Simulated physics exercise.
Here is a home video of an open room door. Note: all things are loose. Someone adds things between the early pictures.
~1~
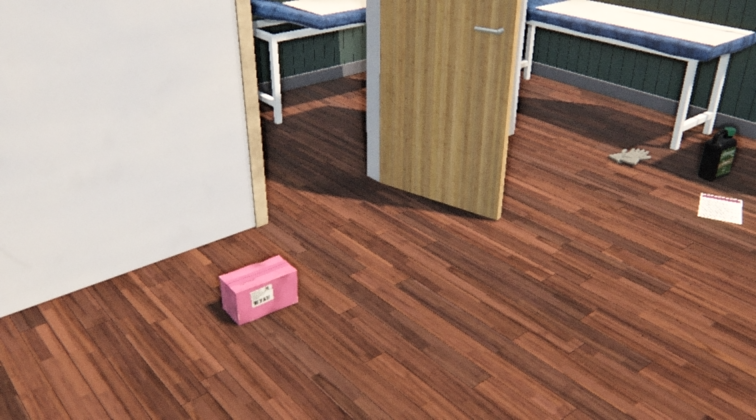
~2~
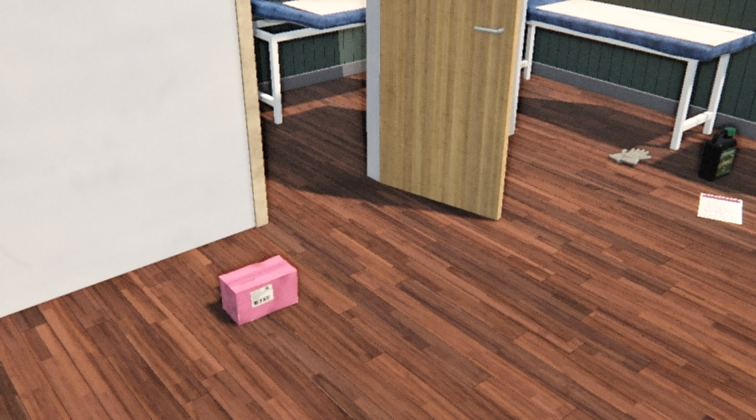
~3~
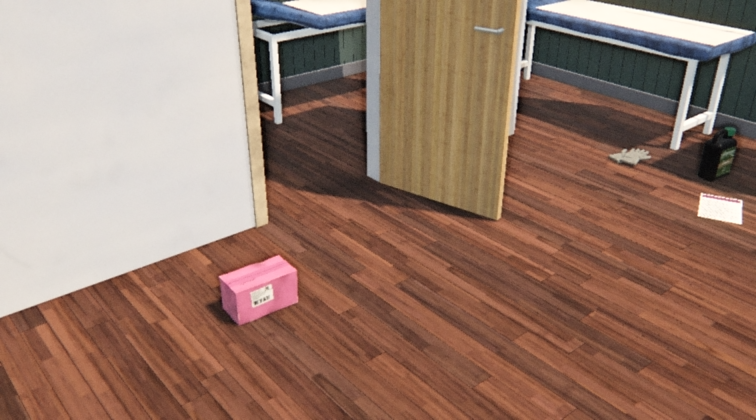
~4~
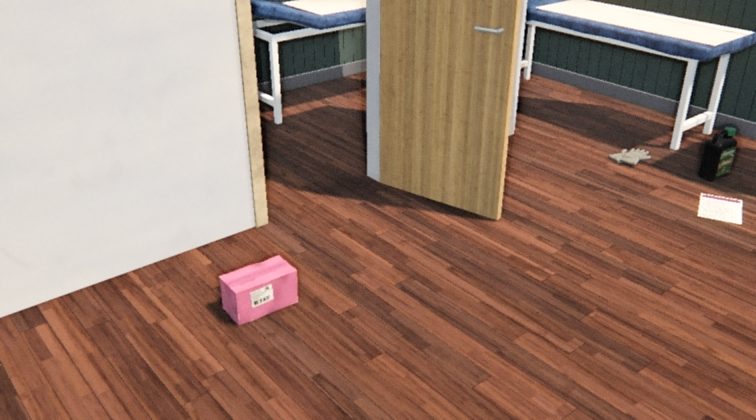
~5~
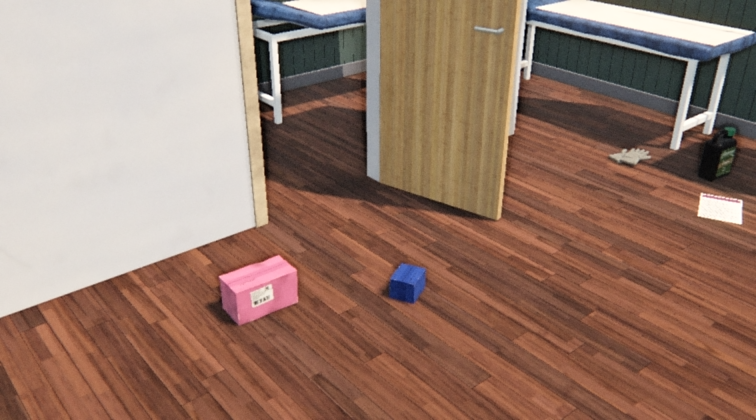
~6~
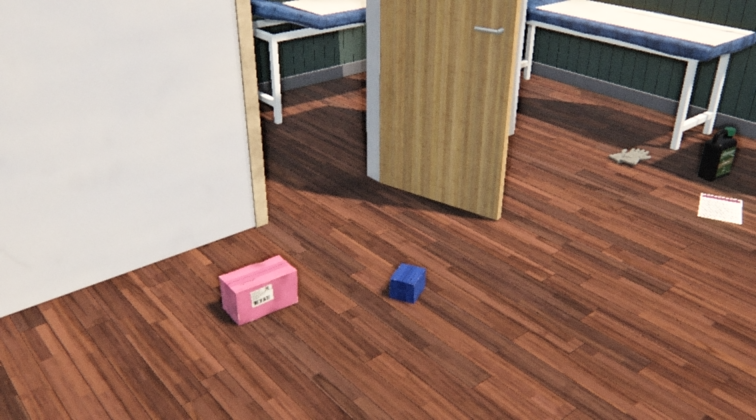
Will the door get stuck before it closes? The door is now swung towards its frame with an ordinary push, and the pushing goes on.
No, it closes.
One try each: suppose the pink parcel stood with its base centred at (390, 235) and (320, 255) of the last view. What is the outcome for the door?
The door is obstructed the first time and meets the jamb the second time.
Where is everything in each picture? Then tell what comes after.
In the first picture, door wide open and still; pink parcel (259, 289).
In the second picture, door wide open and still; pink parcel (259, 289).
In the third picture, door wide open and still; pink parcel (259, 289).
In the fourth picture, door wide open and still; pink parcel (259, 289).
In the fifth picture, door wide open and still; pink parcel (259, 289).
In the sixth picture, door wide open and still; blue box (408, 283); pink parcel (259, 289).
Then, 0.60 s after the last picture, door at 79°.
Then, 1.00 s after the last picture, door at 47°.
Then, 1.40 s after the last picture, door at 13°.
At rest, door at 0°; both in place. Seen from the same camera at the end, blue box near (408, 283).
